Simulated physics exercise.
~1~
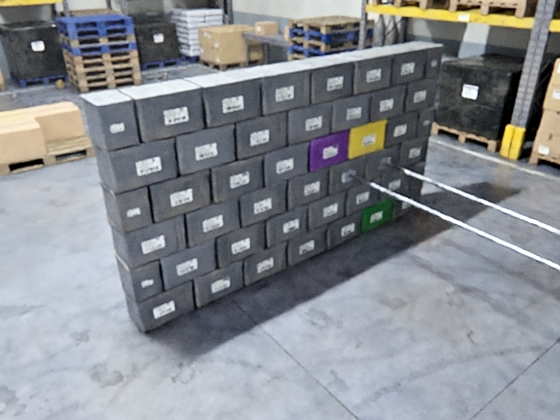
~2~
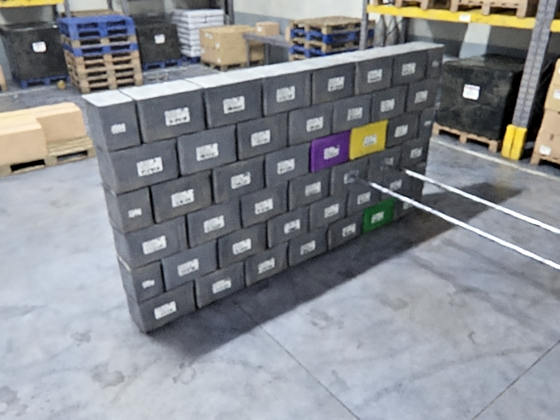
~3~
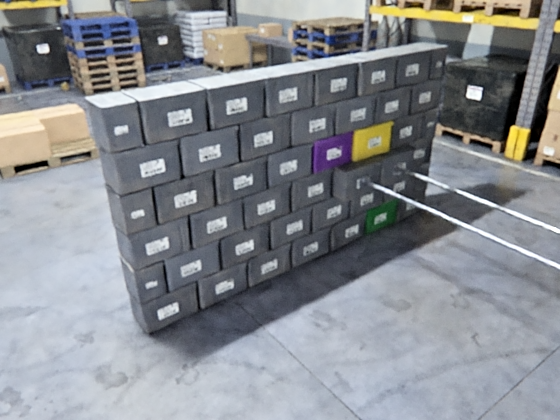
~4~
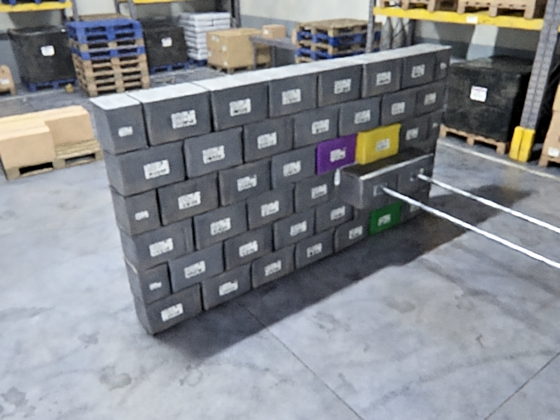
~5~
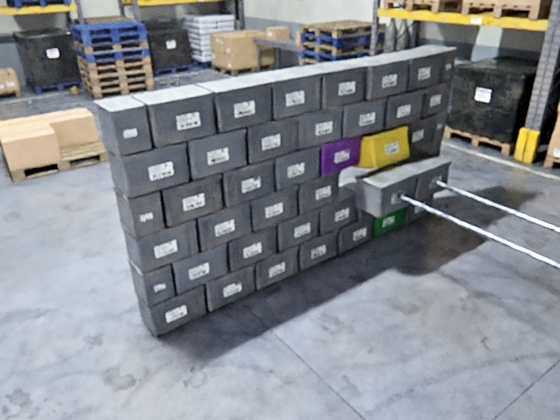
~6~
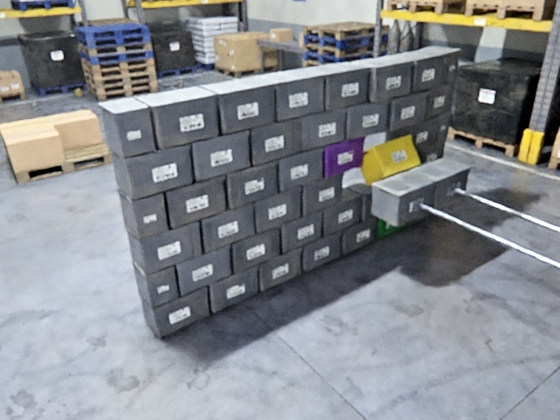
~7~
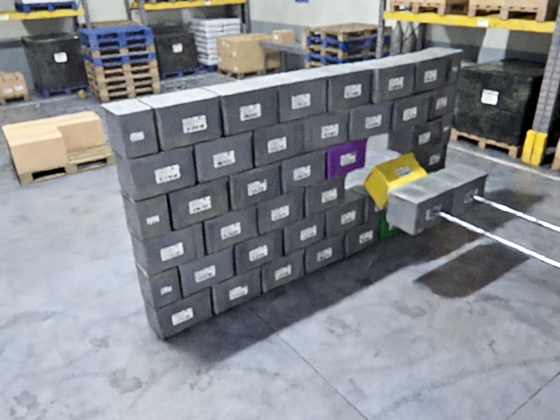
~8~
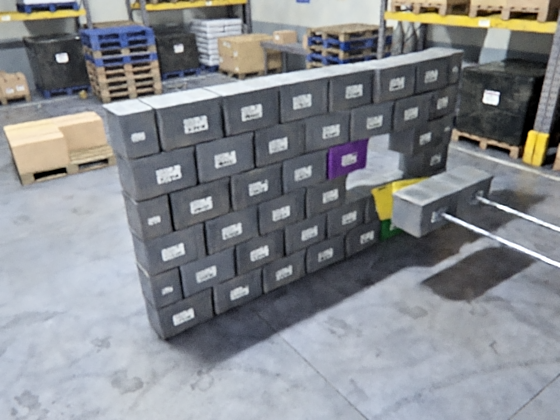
The clip shows two rods drawing a pair of adjoining grey blocks out of a brick-patterned wall in a warehouse, after which the yellow block above tips and drops through the gap, ending lower beside the green one, while the purple block stays in place.
